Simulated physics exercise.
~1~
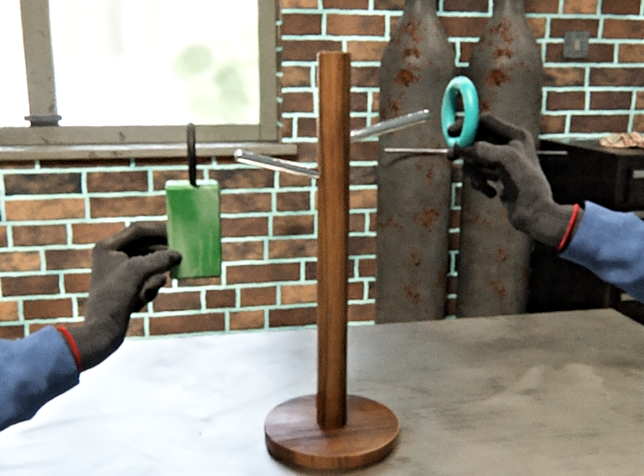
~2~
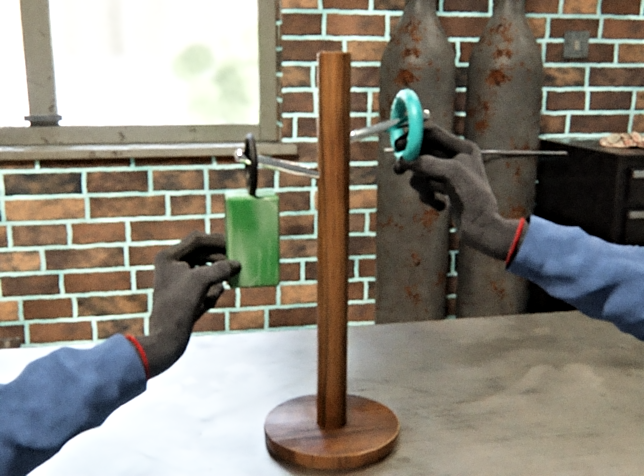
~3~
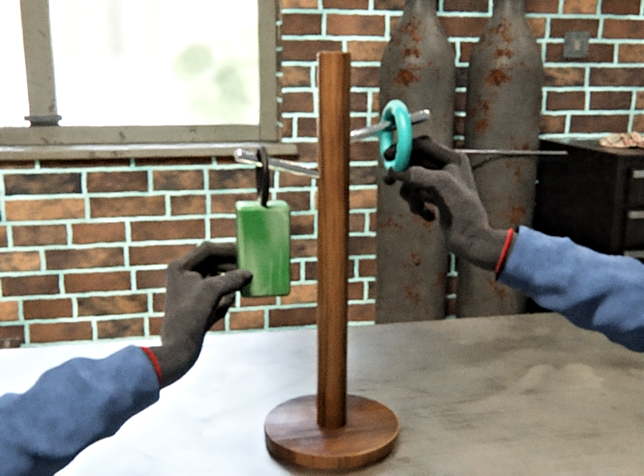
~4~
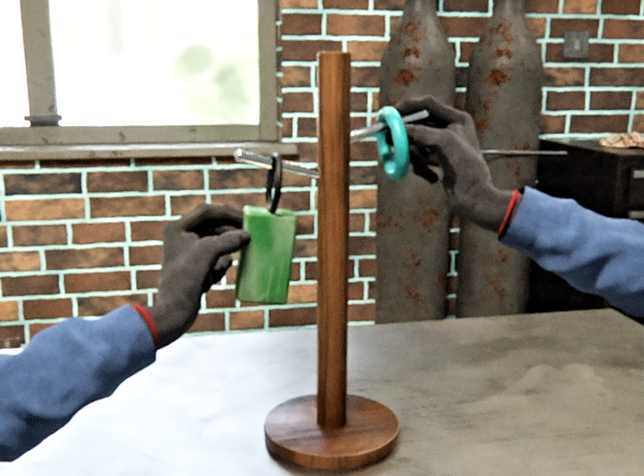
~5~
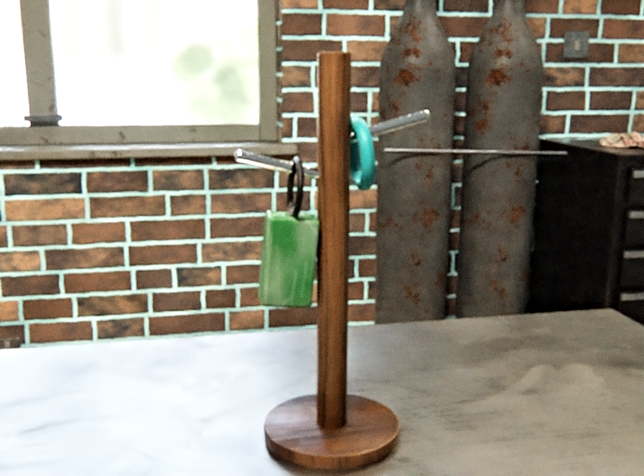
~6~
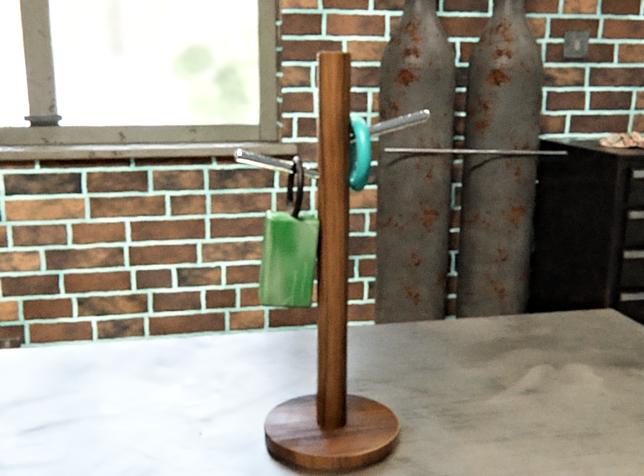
At first, two gloved hands hold a green pouch with a dark ring on the left and a turquoise ring of tape on the right, on either side of a wooden stand with two metal pegs. The left hand moves the pouch rightward to its peg while the right hand brings the tape leftward to the other. Both items then lower slightly at the pegs, and the hands let go and withdraw. The pouch and tape settle closer to the post. Finally, both hang still from their pegs, with no hands in view.
